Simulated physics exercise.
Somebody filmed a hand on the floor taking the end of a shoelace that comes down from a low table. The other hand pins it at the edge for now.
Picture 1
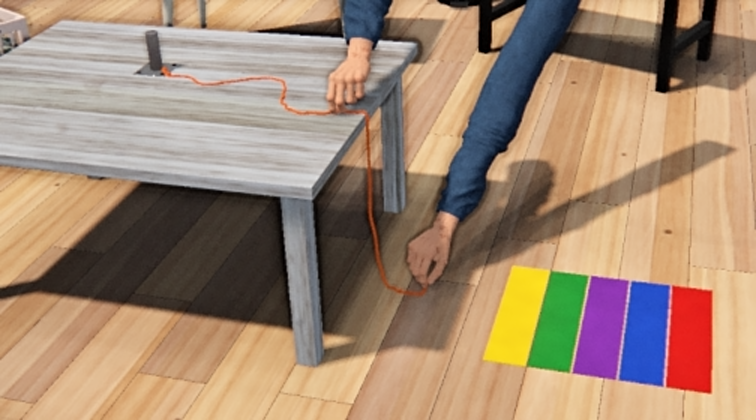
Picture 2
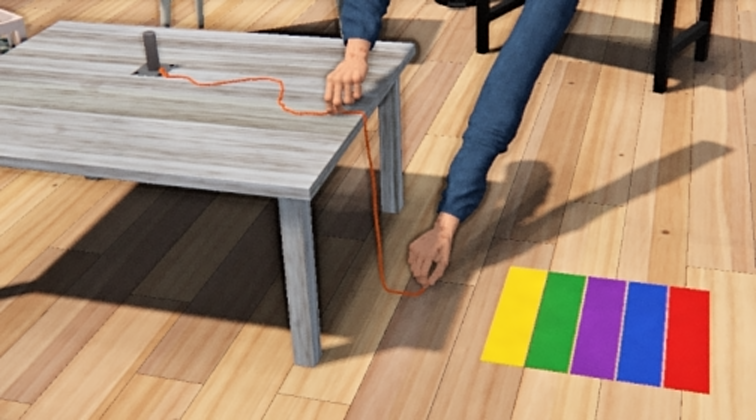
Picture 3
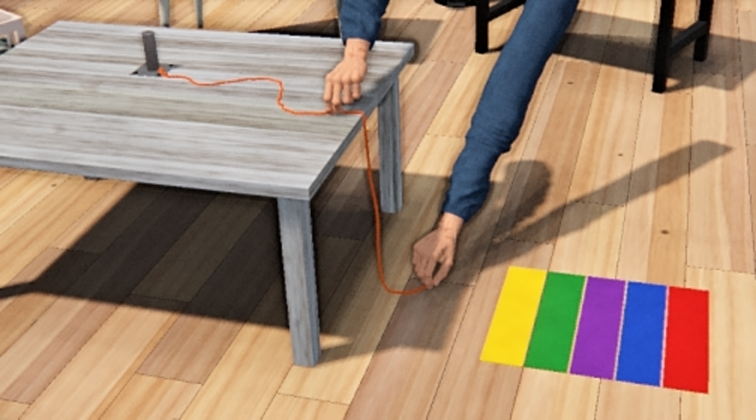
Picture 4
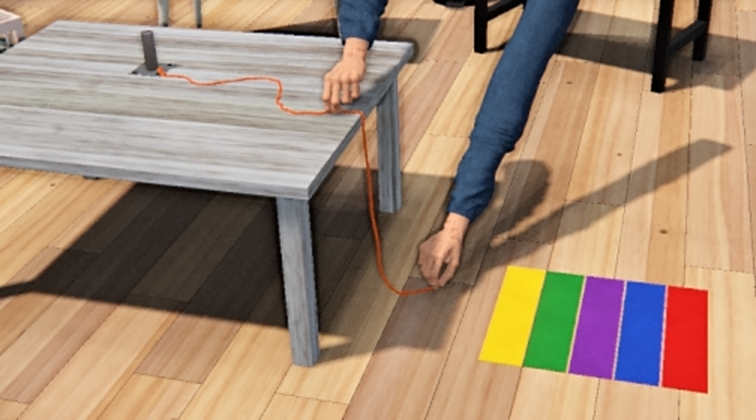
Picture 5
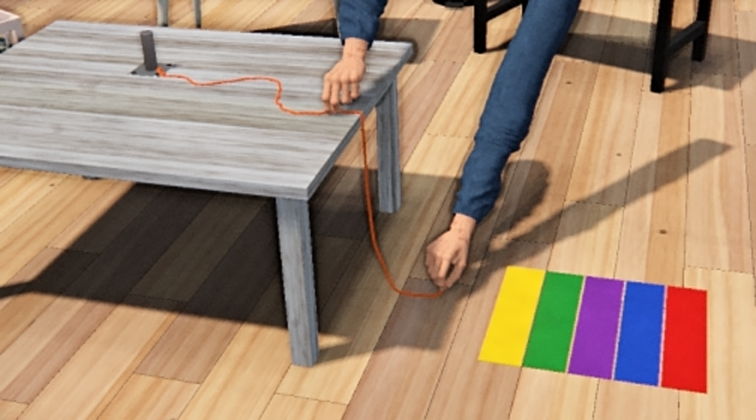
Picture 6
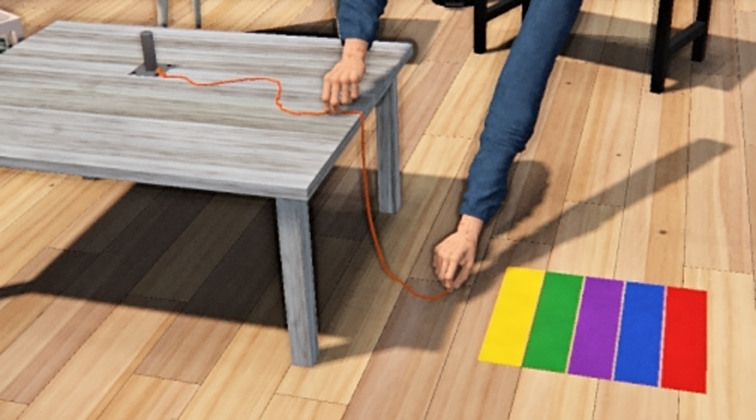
A hand near the floor slowly draws an orange cord's end slightly right.
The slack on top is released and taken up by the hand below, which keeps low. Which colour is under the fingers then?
It gets as far as the blue strip.
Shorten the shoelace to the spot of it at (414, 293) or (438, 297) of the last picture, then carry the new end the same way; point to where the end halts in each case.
About (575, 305) and (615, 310).
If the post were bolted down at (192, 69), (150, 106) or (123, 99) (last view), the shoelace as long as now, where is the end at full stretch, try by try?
Try by try, around (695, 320), (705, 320) and (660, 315).
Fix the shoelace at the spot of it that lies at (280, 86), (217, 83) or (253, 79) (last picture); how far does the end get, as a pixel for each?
Near (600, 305), (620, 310) and (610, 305).
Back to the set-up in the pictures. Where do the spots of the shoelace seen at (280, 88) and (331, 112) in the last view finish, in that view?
They go to (308, 94) and to (405, 134).
Early on, end near (565, 301); over green.
Midway, end near (614, 308); over purple.
At the end of the slack, end near (645, 312); over blue. The blue one.
